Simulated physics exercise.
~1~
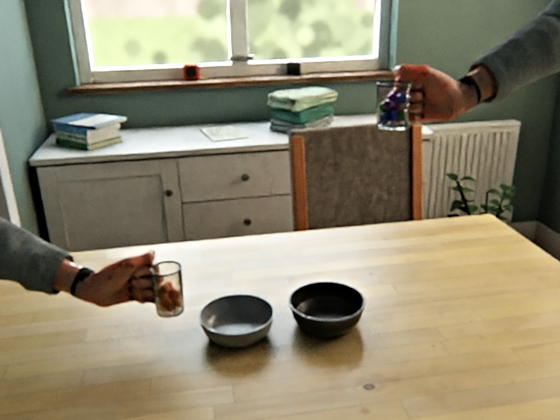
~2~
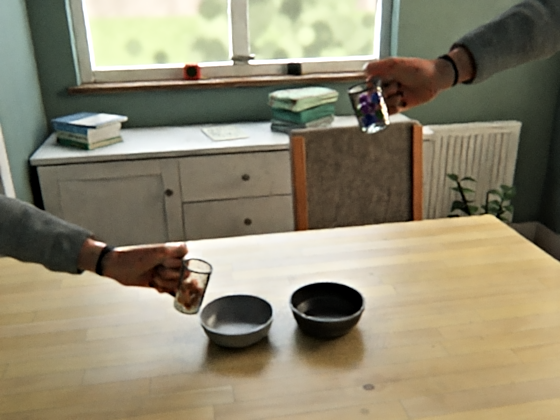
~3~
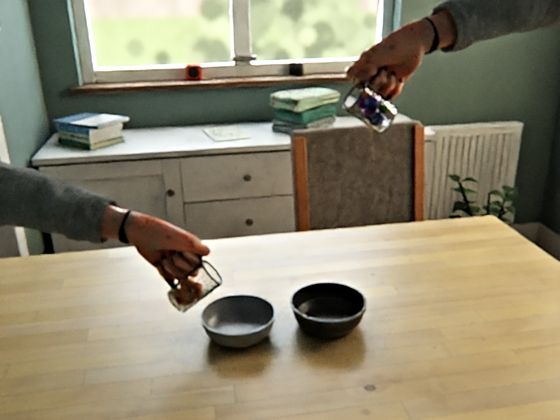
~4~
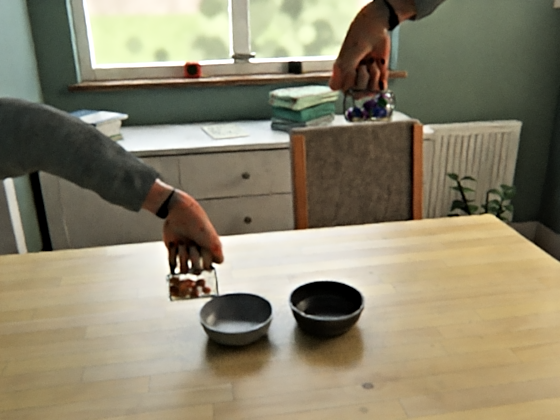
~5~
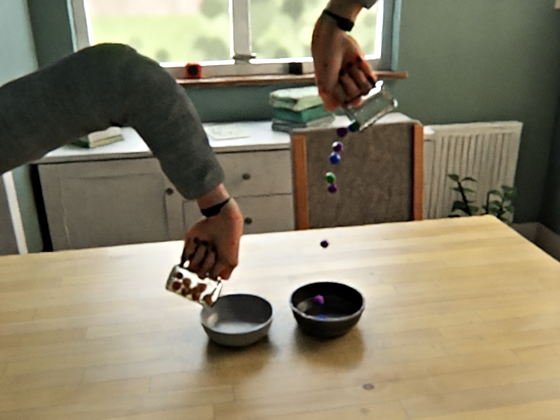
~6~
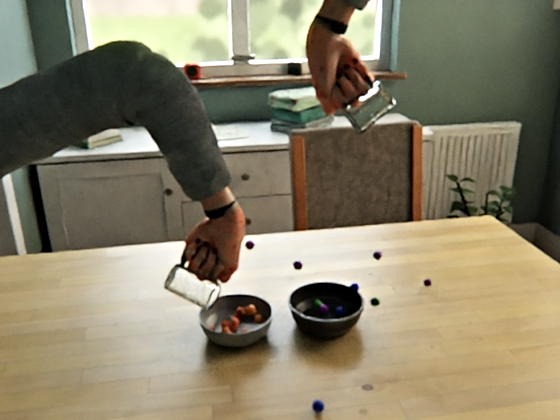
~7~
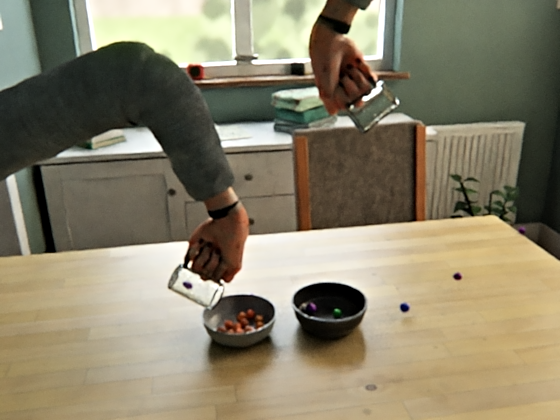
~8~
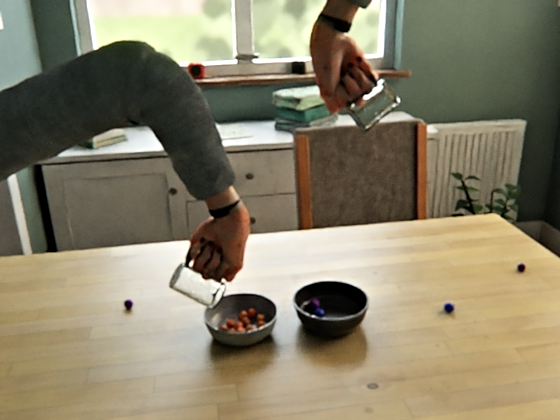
Two hands reach in over a wooden table, each holding a clear glass cup of small beads, the left one low beside a grey dish and the right one high above a black dish. Both hands turn their cups over, tilting them steadily until they point downward. The dark, mixed-colour beads on the right spill first, dropping in a long stream. The orange ones on the left then slide a short way into the grey dish. Several dark beads bounce out and scatter across the table. Finally, the left dish holds all its beads, while only some remain in the right.
